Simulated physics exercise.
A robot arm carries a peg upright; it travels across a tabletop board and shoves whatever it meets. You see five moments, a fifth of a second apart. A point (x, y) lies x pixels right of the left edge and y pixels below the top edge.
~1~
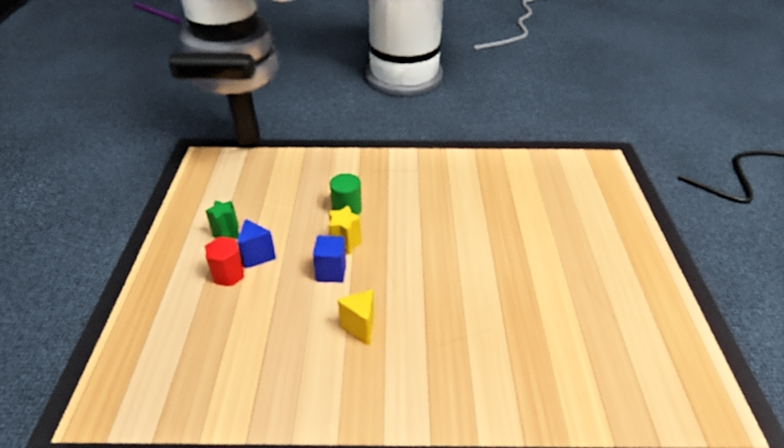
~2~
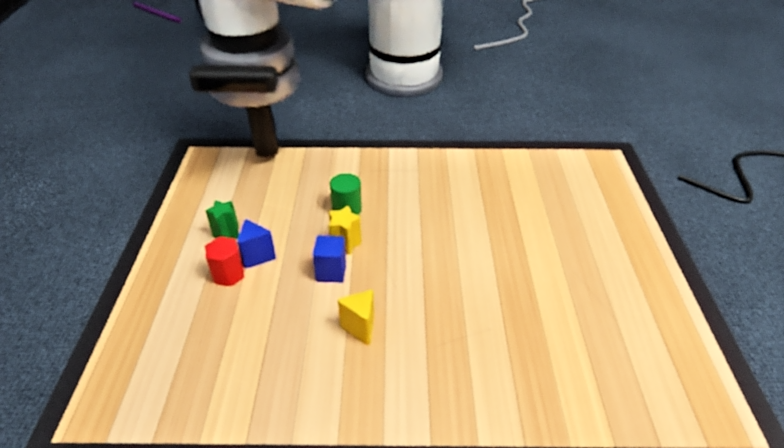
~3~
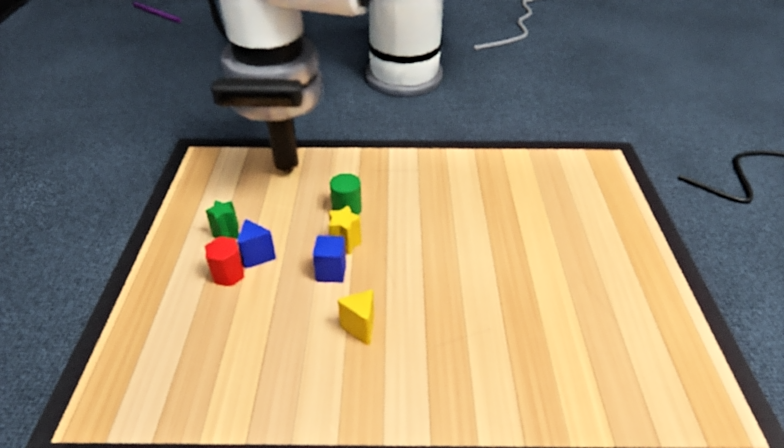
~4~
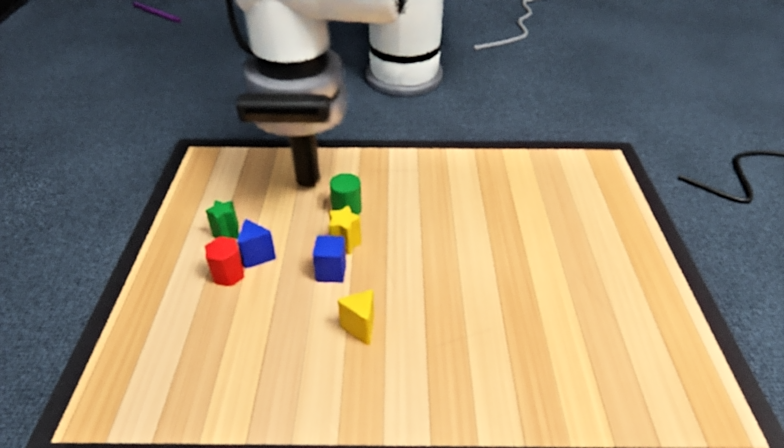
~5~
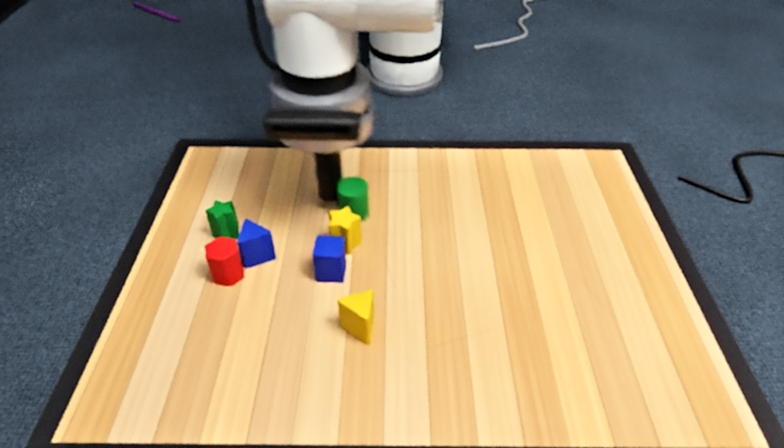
On a wooden board scattered with small colored blocks, a robot arm moved its dark peg toward the viewer and to the right, then nudged the green cylinder slightly to the right while the other blocks stayed still.
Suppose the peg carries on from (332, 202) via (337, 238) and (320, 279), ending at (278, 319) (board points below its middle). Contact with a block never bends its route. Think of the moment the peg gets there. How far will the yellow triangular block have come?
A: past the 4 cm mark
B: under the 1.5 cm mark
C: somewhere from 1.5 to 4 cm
The one that fits is B, under the 1.5 cm mark.
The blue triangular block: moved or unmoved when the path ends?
That block is not shifted.
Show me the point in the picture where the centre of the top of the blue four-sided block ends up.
It should be at about (321, 288).
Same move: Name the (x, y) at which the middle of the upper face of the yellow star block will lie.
That would be at about pixel (350, 248).
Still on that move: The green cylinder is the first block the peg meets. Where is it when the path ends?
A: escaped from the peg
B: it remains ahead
Letter A.
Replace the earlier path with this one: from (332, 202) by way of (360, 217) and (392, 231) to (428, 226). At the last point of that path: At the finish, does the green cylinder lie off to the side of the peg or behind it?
Final answer: Yes.
On the path given first. One third of the way, peg (336, 231); yellow star block (345, 228); green cylinder (365, 196).
Two thirds of the way, peg (319, 271); blue four-sided block (326, 277); yellow star block (350, 248), turned 60° anticlockwise; green cylinder (365, 196).
At the end, peg (276, 311); blue triangular block still; blue four-sided block (321, 288), turned 50° anticlockwise; yellow star block (350, 248), turned 60° anticlockwise; green cylinder (365, 196); yellow triangular block still.
